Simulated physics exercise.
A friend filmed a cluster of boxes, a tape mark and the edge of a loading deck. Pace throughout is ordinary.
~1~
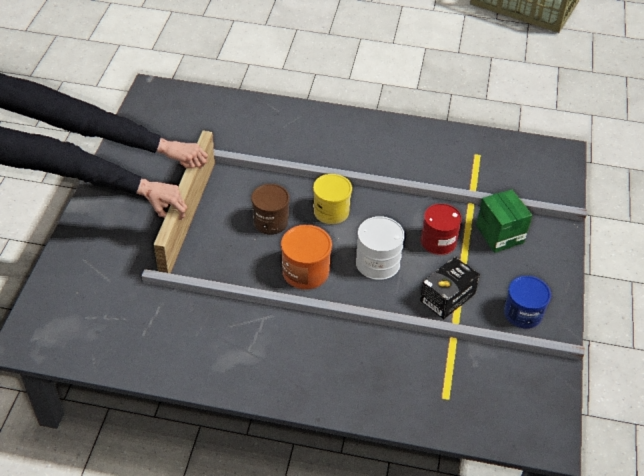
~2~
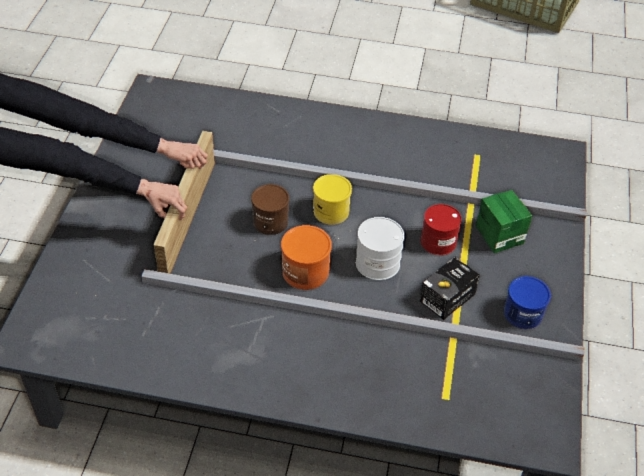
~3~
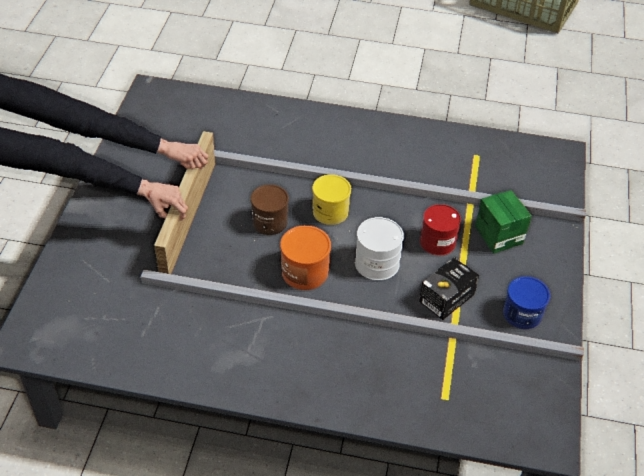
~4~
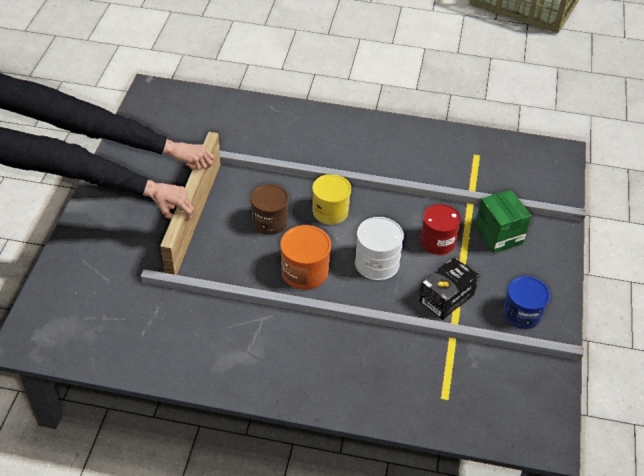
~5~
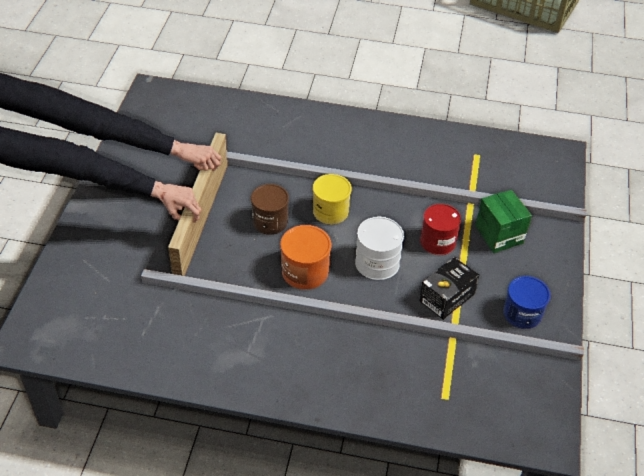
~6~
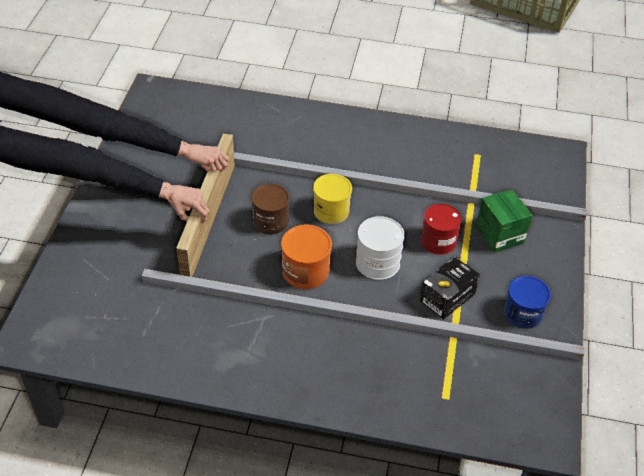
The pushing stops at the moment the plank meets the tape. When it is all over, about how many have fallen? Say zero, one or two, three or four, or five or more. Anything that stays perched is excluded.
You'd find the ones that came down come in at none here.
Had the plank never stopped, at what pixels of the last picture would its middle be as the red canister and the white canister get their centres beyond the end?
Points: About (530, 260) and about (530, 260).
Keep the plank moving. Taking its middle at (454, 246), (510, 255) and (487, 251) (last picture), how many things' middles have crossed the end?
Respectively 0, 1 and 1.
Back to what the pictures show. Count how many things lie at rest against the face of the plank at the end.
3 of them.
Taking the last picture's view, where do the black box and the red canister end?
First object about (529, 309); second object about (519, 237).
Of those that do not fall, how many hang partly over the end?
The count is 1.
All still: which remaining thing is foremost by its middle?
It's the blue pail.
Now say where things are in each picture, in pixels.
Blue pail (526, 303); green parcel (503, 221); black box (450, 288); plank (186, 201); tape (464, 263), in the first frame.
Green parcel (503, 221); white canister (379, 249), in the second frame.
Black box (449, 288); plank (187, 202), in the third frame.
Blue pail (525, 303); yellow pail (331, 200), in the fourth frame.
Green parcel (503, 221); red canister (440, 230), in the fifth frame.
Blue pail (526, 303); green parcel (503, 221); black box (450, 288); plank (208, 204); tape (464, 263), in the sixth frame.
A little later, none off yet; blue pail at rest near (526, 303); green parcel at rest near (503, 221); black box at rest near (450, 288).
When it is over, the number that fall off is zero.
